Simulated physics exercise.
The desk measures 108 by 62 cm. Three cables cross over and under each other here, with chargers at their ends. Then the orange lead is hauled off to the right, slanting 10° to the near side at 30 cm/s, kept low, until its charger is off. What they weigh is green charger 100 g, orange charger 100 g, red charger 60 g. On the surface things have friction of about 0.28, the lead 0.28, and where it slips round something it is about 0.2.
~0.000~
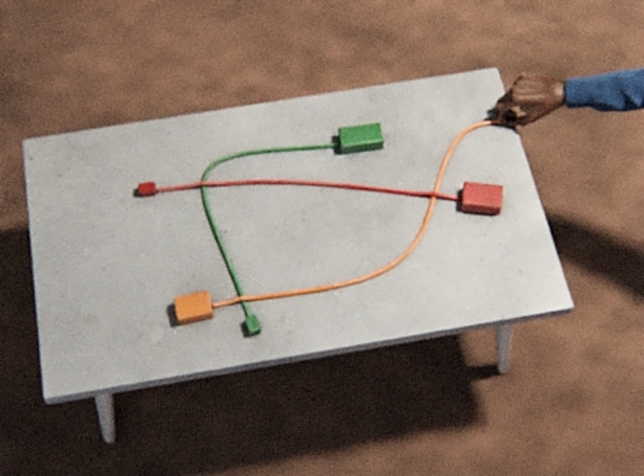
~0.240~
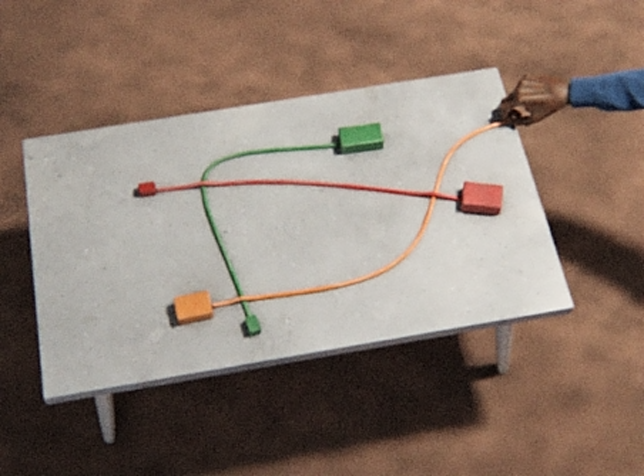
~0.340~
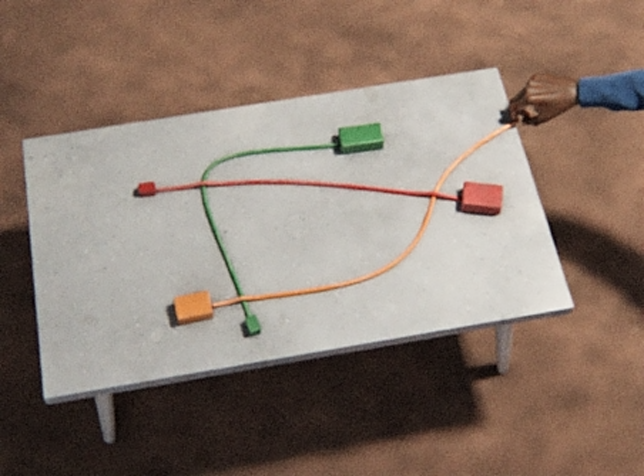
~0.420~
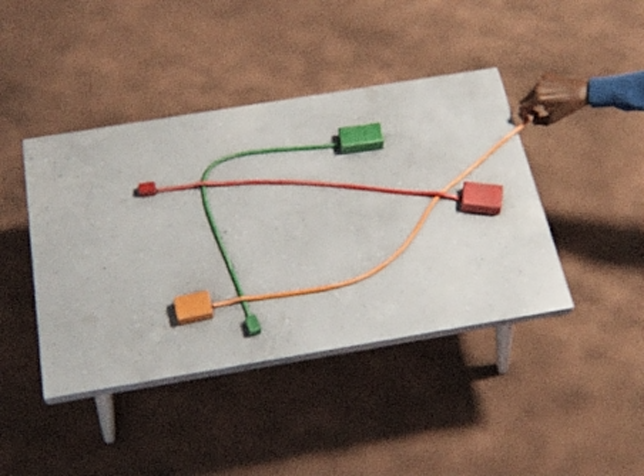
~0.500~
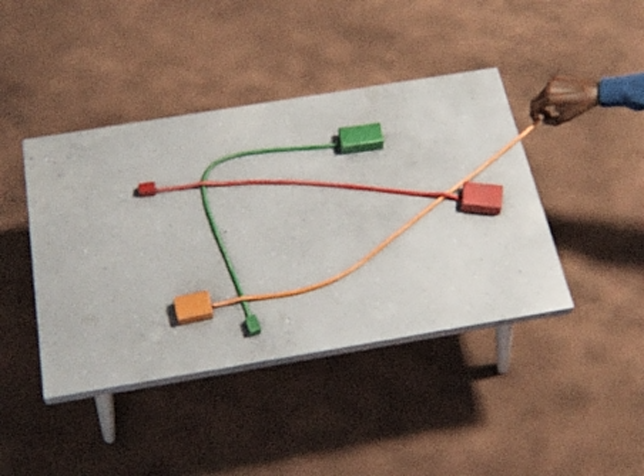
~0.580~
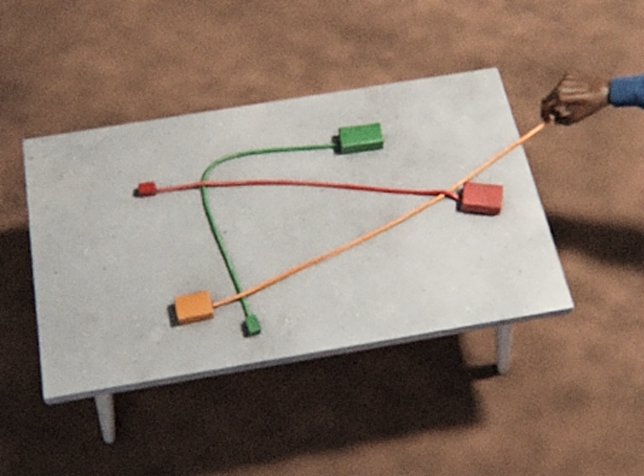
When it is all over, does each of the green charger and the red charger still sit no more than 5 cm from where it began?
One by one: The green charger shows no real shift; the red charger shows a real shift.
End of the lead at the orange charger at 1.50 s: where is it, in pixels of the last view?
Approximate position: (316, 249).
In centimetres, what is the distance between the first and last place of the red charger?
The red charger ends up over the edge.
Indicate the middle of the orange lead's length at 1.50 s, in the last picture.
Around (498, 176).
After 1.5 s, the orange lead's tail end at (316, 249); orange charger 25 cm off its start.
After 2.4 s, the orange lead's tail end at (431, 201); orange charger 52 cm off its start.
After 3.3 s, the orange lead has left the top; red charger over the edge, orange charger 81 cm off its start at (541, 179), red plug 25 cm off its start at (265, 180).
After 4.3 s, the orange lead has left the top; red charger over the edge, red plug over the edge, orange charger over the edge.
After 4.8 s, the orange lead has left the top; red charger over the edge, green charger 0 cm off its start at (361, 134), red plug over the edge, orange charger over the edge.
